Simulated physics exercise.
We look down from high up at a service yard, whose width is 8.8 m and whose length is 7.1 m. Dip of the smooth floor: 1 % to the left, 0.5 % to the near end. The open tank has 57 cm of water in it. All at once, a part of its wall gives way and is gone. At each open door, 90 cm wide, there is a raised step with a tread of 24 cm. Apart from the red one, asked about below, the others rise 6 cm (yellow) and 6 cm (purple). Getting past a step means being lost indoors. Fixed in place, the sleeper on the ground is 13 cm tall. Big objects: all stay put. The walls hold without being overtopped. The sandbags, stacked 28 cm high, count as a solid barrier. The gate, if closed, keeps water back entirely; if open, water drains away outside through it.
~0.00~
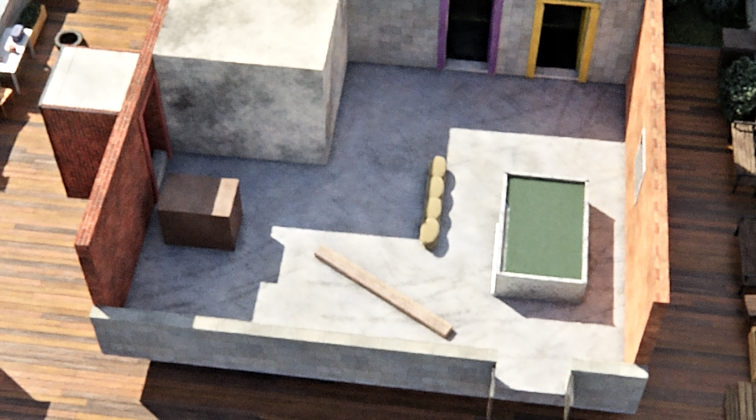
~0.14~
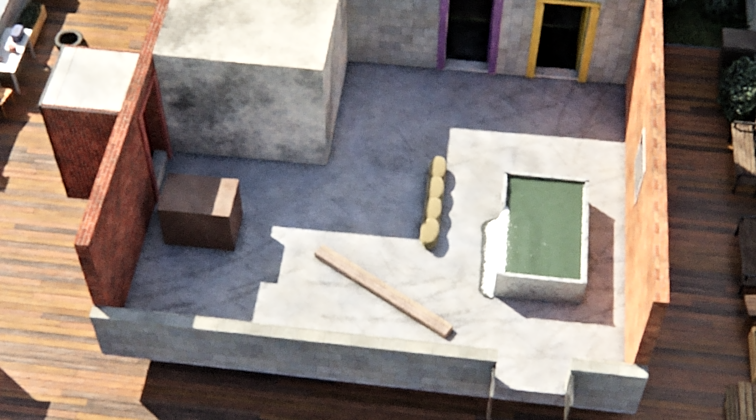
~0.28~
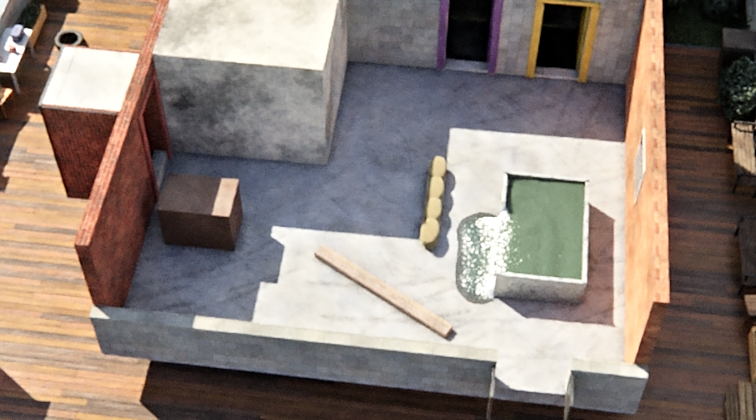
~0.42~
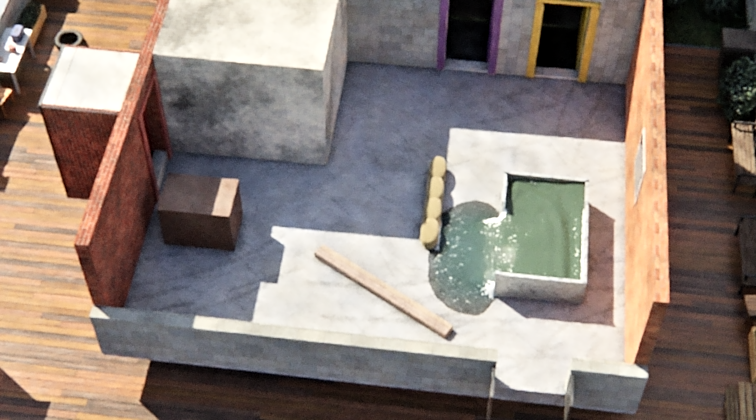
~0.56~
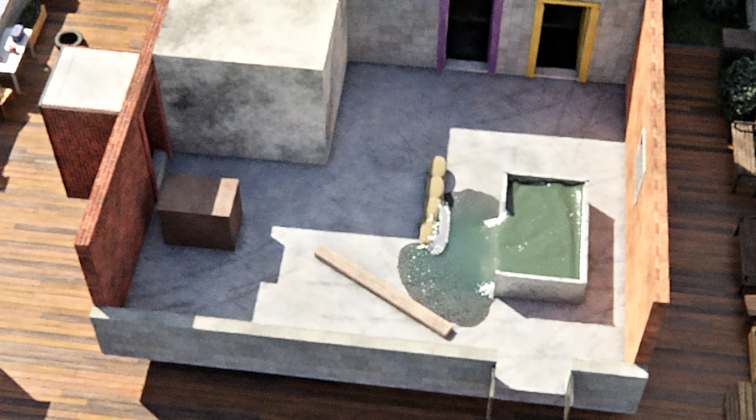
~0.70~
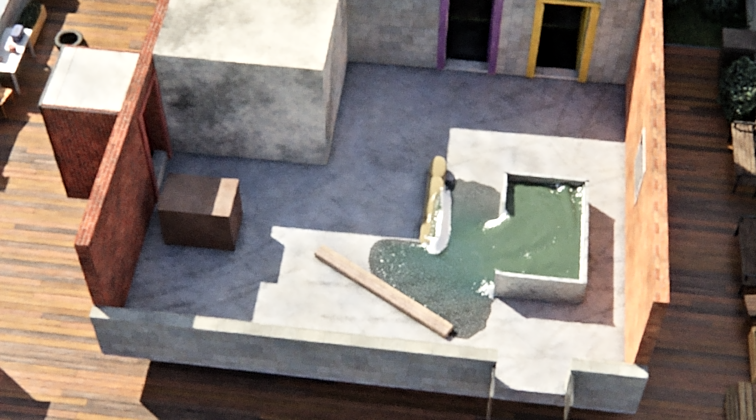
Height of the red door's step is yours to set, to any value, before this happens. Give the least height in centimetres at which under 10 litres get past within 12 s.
15 cm.
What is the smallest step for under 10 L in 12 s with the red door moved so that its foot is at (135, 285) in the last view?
Roughly 11.0 cm.
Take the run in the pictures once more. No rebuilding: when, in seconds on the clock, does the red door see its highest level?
Roughly 4.5 s.
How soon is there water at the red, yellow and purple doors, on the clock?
Red 3.0 s / yellow 3.2 s / purple 2.4 s.
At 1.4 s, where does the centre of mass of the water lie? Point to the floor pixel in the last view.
Centre of mass: About (489, 250) px.
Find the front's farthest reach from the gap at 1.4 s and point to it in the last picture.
Lab note: Front tip approx. at (275, 232).
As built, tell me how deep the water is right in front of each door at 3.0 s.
Door by door in cm - red 3, yellow 1, purple 7.
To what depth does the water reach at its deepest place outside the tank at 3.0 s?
Max depth: Near 23 cm.
After 1.4 s water covers 15 % of the floor, deepest (38 cm) near (440, 241); it has not reached the red door.
After 3.0 s water covers 55 % of the floor, deepest (23 cm) near (412, 304); 3 cm at the red door, 0 litres in over its 27 cm step.
After 12.0 s water covers 85 % of the floor, deepest (9 cm) near (117, 335); 8 cm at the red door, 0 litres in over its 27 cm step.
At the red door as built, the water arrived by 3.0 s and peaked near 15 cm at 4.6 s.
Run again over the same 12 s with other heights there, 23 litres in over 12.5 cm, 4 litres over 17 cm. The limit of 10 litres is kept from about 15 cm up.
